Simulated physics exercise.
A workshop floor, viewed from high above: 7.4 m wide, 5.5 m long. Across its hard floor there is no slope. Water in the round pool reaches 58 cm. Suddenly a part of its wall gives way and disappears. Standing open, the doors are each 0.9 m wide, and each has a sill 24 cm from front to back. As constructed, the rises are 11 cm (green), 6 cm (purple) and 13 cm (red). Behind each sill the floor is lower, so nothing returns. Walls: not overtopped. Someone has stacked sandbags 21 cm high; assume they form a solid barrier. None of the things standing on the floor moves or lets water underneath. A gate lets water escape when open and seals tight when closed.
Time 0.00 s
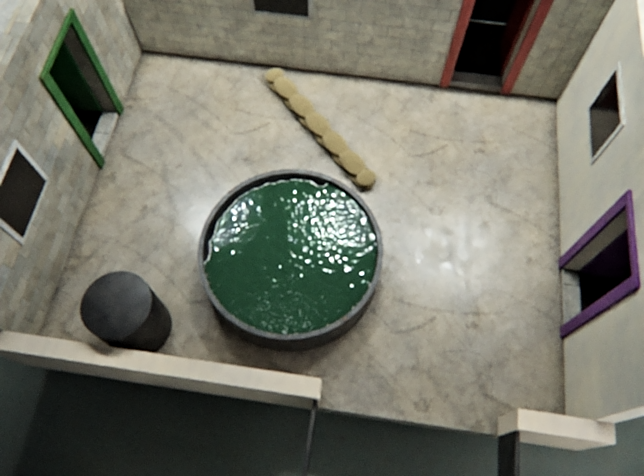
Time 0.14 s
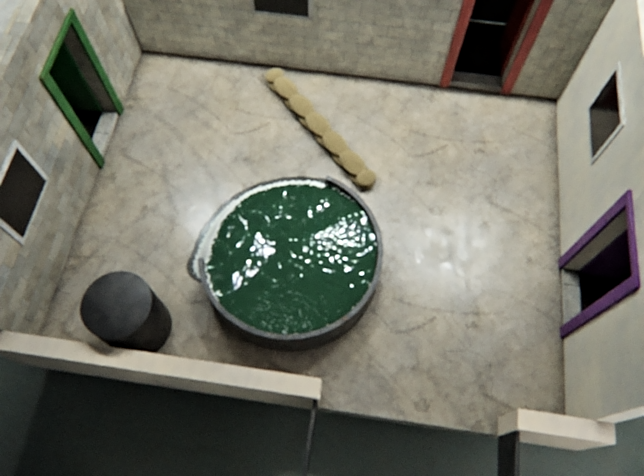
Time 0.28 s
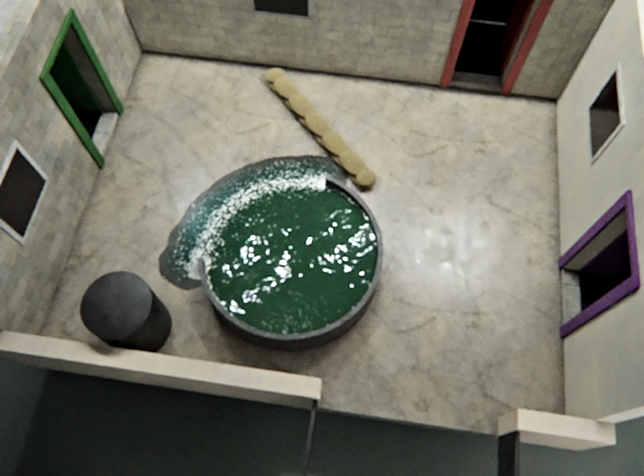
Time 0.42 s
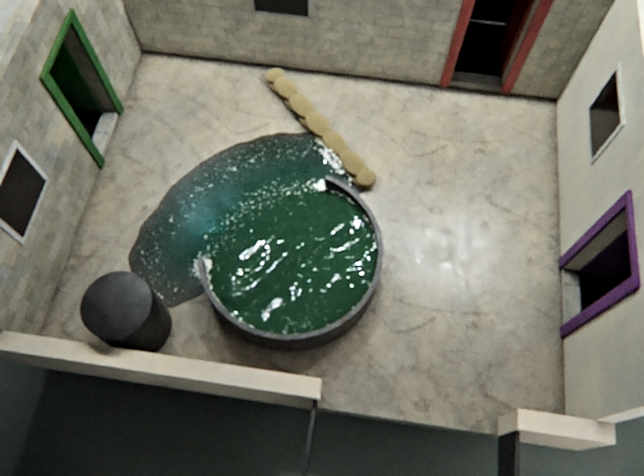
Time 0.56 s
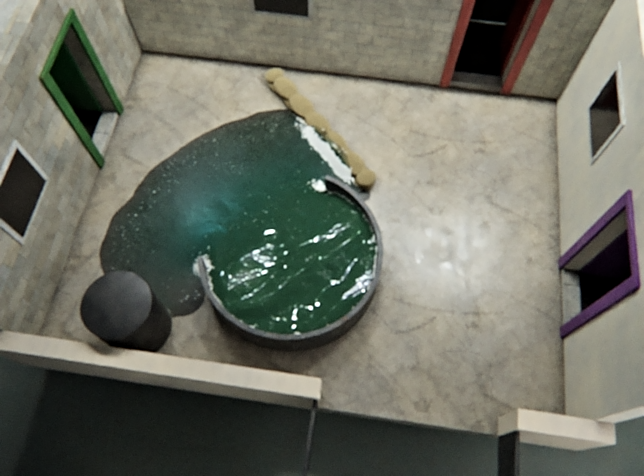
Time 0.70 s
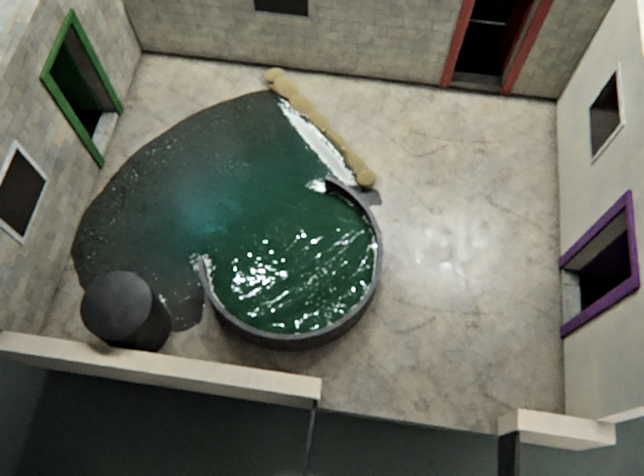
Green water pours through a gap in the round pool's wall and spreads left across the floor.
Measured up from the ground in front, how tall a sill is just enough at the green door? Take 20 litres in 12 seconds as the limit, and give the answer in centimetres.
It needs to be about 22 cm tall.
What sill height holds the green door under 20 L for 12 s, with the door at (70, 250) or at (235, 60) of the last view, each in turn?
16 and 25 cm.
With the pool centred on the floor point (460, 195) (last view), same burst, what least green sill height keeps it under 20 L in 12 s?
New minimum height: Approx. 10.5 cm.
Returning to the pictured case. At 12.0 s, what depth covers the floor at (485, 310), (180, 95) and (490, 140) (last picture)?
Depths in order: 4 / 12 / 2 cm.
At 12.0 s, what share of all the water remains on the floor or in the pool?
Around 92 per cent of the water.
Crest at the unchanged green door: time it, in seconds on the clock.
3.4 s.
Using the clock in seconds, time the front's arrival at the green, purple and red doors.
Arrival times - green 0.9 s, purple 6.5 s, red 4.5 s.
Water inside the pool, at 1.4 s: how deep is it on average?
Roughly 31 cm.
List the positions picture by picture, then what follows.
Still water, 58 cm deep, in the round pool at (291, 251); the green door at (88, 99) is dry, in the first picture.
The gap is on the far side, the front 0.3 m out at (193, 271); the back of the round pool holds 58 cm, in the second picture.
The front is at (336, 164), 0.7 m from the gap on the far side; 2.0 m2 of floor is wet, 58 cm left at the back, in the third picture.
Water pours out on the far side and has run 1.1 m, to (136, 259); about 8 cm deep outside, 58 cm at the back, in the fourth picture.
The front is at (114, 230), 1.6 m from the gap on the far side; 6.3 m2 of floor is wet, 58 cm left at the back, in the fifth picture.
The front is at (85, 222), 2.1 m from the gap on the far side; 8.6 m2 of floor is wet, 55 cm left at the back; 0.6 m in a straight line remain to the green door at (88, 99), in the sixth picture.
After 1.4 s water covers 35 % of the floor, deepest (28 cm) near (220, 63); 20 cm at the green door, 2 litres in over its 11 cm sill.
After 3.0 s water covers 45 % of the floor, deepest (39 cm) near (137, 69); 24 cm at the green door, 75 litres in over its 11 cm sill.
After 12.0 s water covers 90 % of the floor, deepest (16 cm) near (125, 101); 12 cm at the green door, 173 litres in over its 11 cm sill.
At the green door as built, the water arrived by 1.0 s and peaked near 27 cm at 3.4 s.
With a sill of 20 cm, 32 litres would have come in within the 12 s; with 27 cm, 4 litres. So under 20 litres takes about 22 cm.
